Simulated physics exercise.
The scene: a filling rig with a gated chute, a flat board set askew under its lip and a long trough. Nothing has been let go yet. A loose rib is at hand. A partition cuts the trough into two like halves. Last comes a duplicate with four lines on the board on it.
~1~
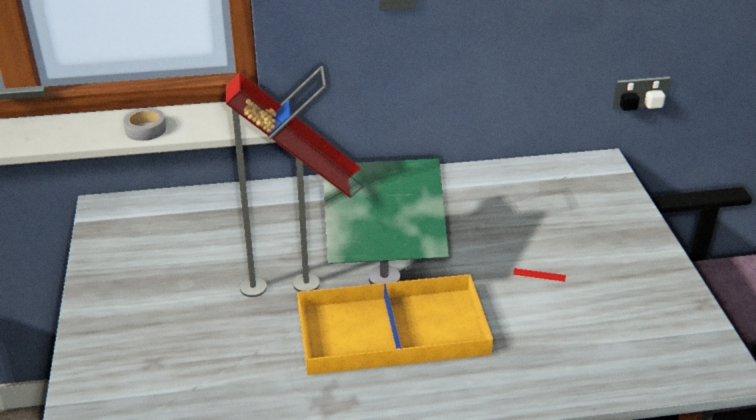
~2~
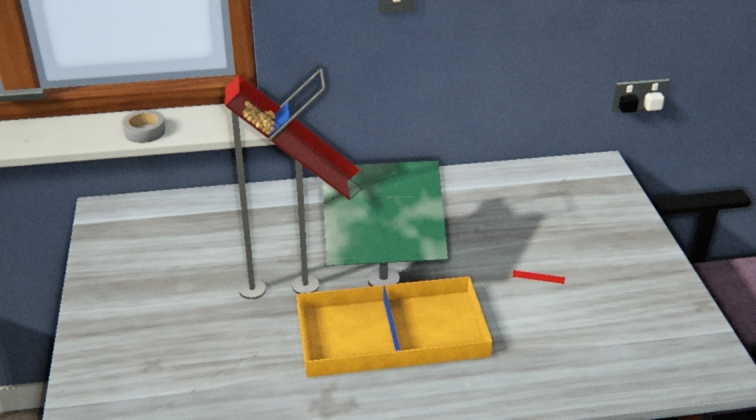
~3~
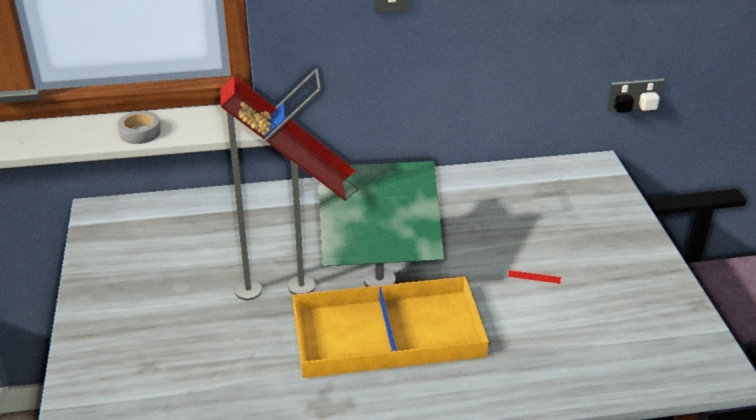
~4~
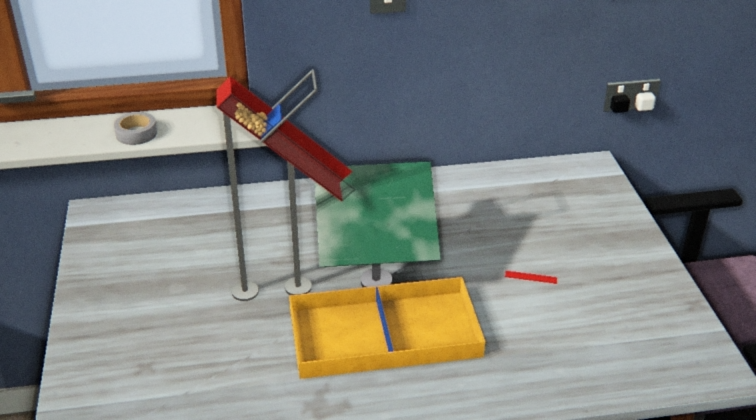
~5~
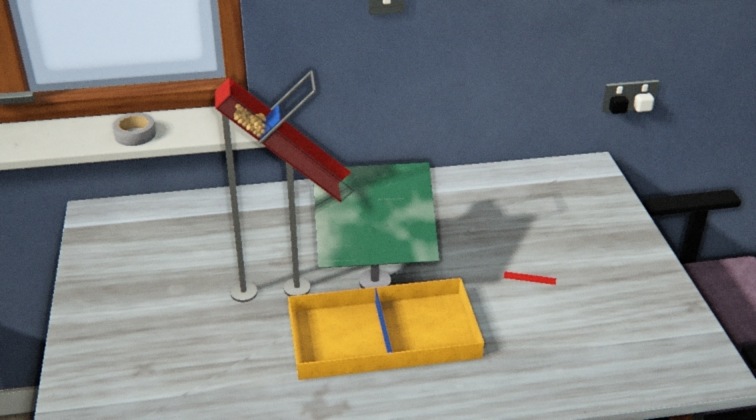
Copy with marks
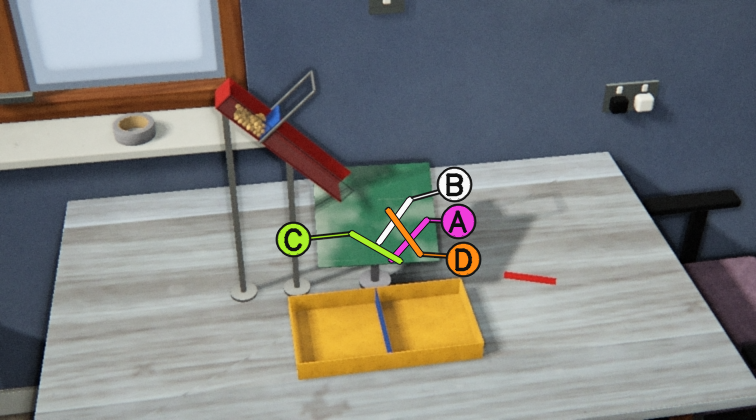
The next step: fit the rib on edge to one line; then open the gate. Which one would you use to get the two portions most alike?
Line A.
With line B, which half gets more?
Left.
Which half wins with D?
More lands on the right.
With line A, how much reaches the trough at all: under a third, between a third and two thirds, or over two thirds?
It is over two thirds.
On the marked copy, line A from (426, 220) to (391, 259); line B from (409, 199) to (379, 242); line C from (351, 233) to (399, 261); line D from (388, 210) to (420, 254).
With A, of what is caught, about two thirds in the left half, about a third in the right.
With B, of what is caught, nearly all in the left half, a small part in the right.
With C, of what is caught, a stray few in the left half, nearly all in the right.
With D, of what is caught, a small part in the left half, nearly all in the right.
